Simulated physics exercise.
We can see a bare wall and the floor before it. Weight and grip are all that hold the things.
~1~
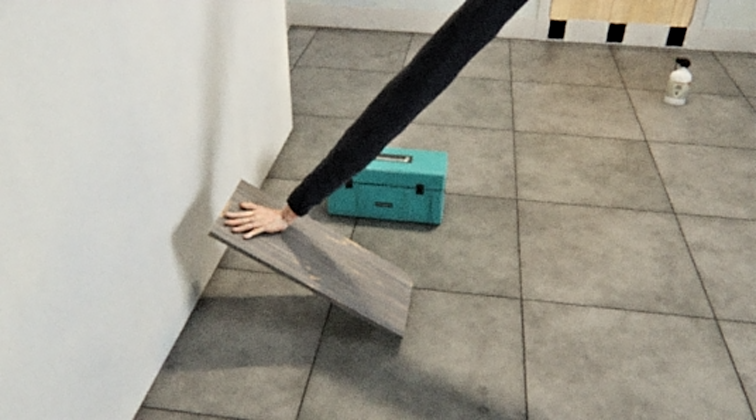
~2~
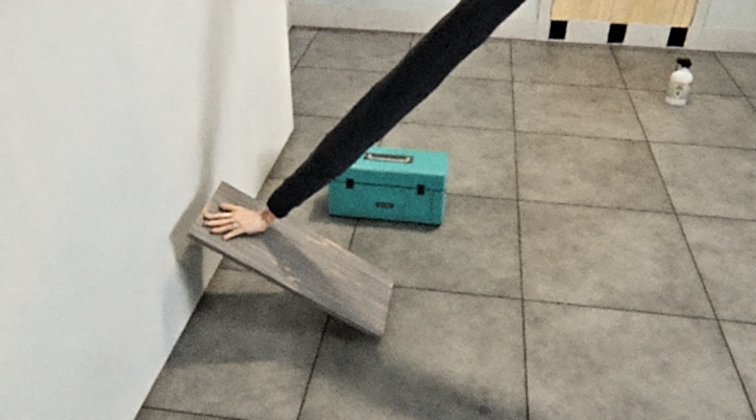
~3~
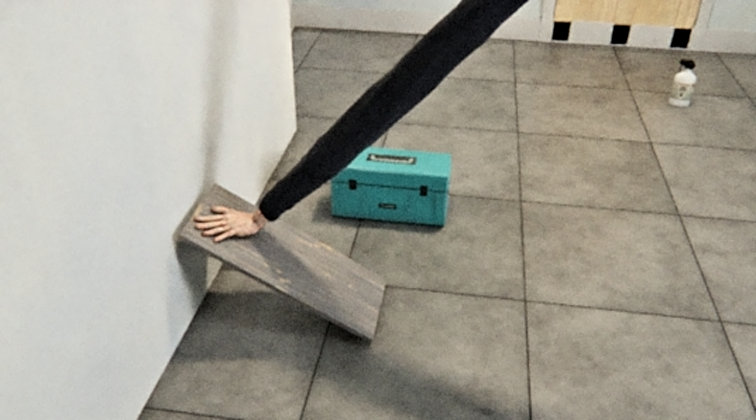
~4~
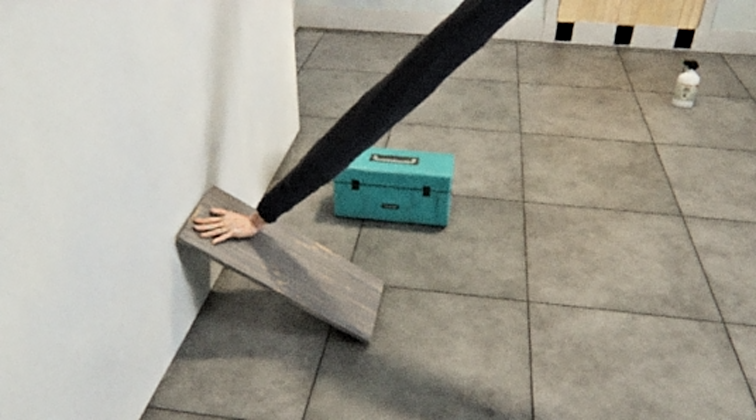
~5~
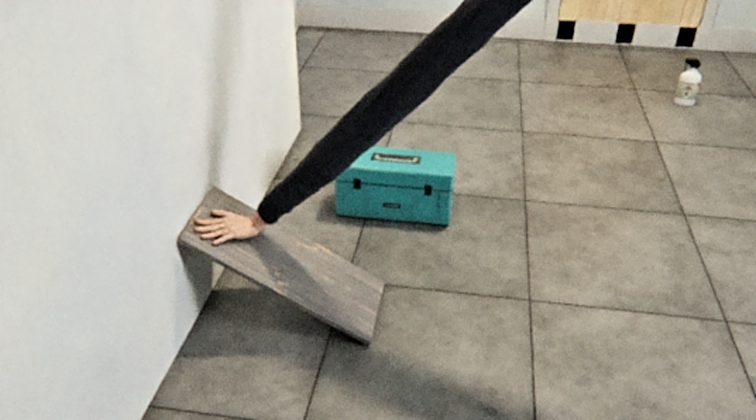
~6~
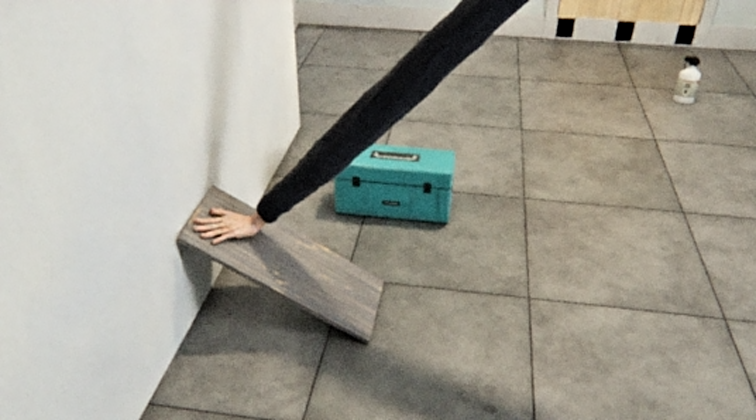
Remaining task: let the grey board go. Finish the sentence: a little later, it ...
A little later, it has slipped down.
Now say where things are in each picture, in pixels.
The first picture shows not yet at the wall; grey board (319, 257); turquoise toolbox (387, 183).
The second picture shows not yet at the wall; grey board (299, 258); turquoise toolbox (388, 184).
The third picture shows not yet at the wall; grey board (290, 261); turquoise toolbox (391, 185).
The fourth picture shows not yet at the wall; grey board (288, 262); turquoise toolbox (394, 185).
The fifth picture shows propped up under the hand; grey board (289, 264); turquoise toolbox (395, 184).
The sixth picture shows propped up under the hand; grey board (288, 262); turquoise toolbox (395, 182).
Then, 0.30 s after the last picture, grey board sunk by 18° near (300, 286).
Then, 0.40 s after the last picture, grey board sunk by 29° near (305, 299).
Then, 0.50 s after the last picture, grey board sunk by 27° near (305, 299).
At rest, moved from the start, grey board; turquoise toolbox in place. Seen from the same camera at the end, grey board near (305, 303). The board gives way.
